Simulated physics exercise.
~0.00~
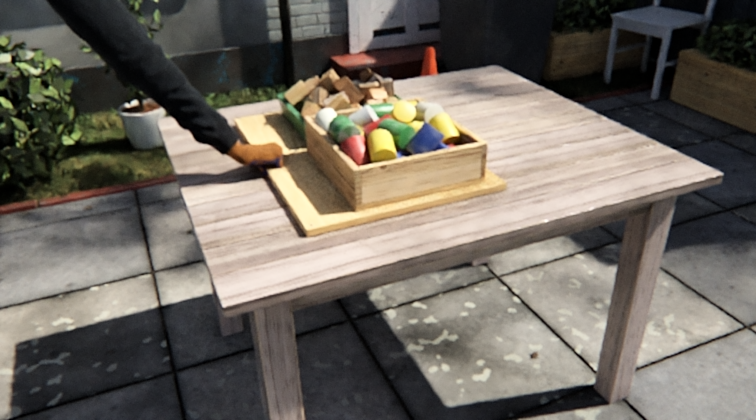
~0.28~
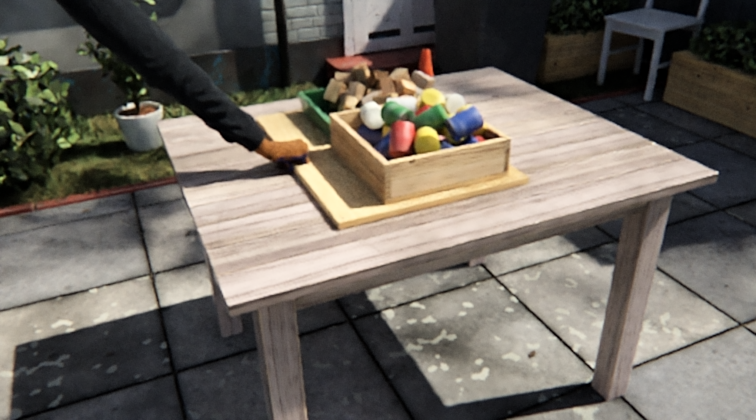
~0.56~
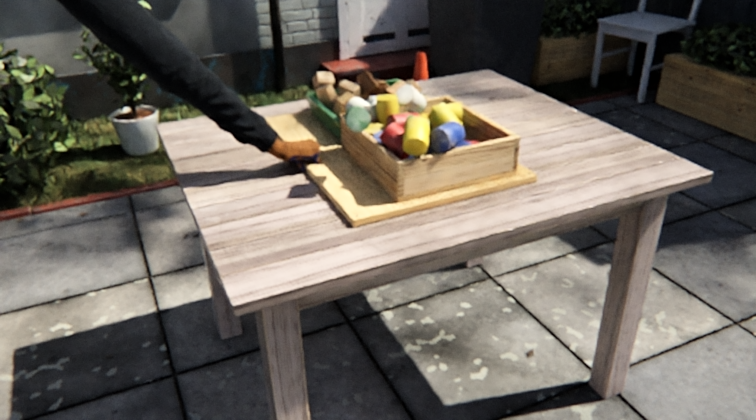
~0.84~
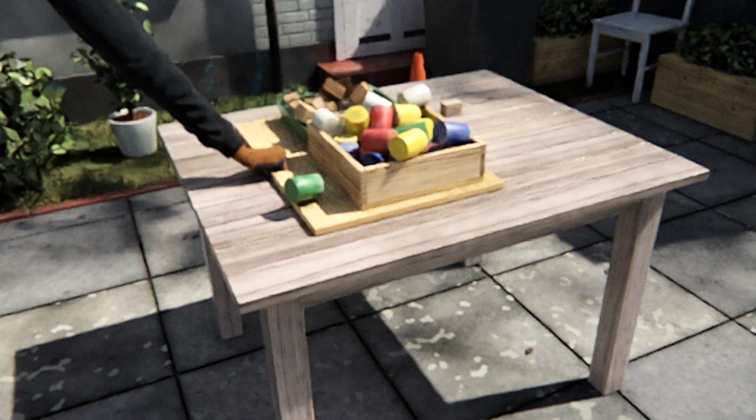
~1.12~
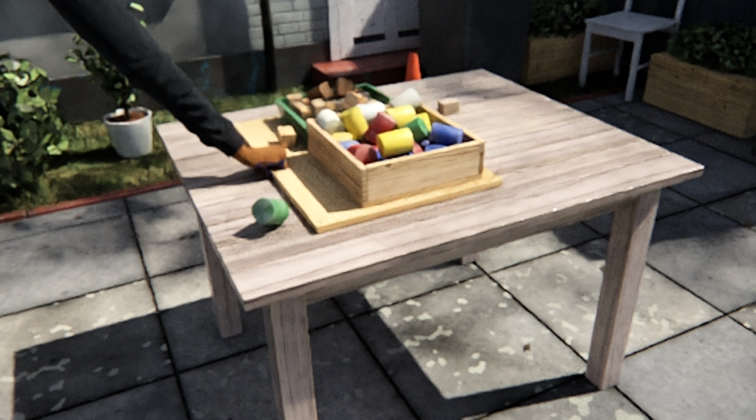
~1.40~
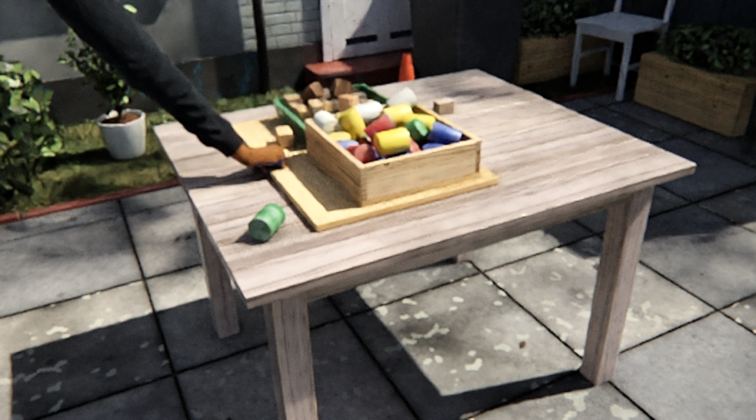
A gloved hand slid a board holding a wooden tote of colorful jars and a green tote of wooden blocks right, then back left across a table; a green jar tumbled out and ended up lying on the tabletop.
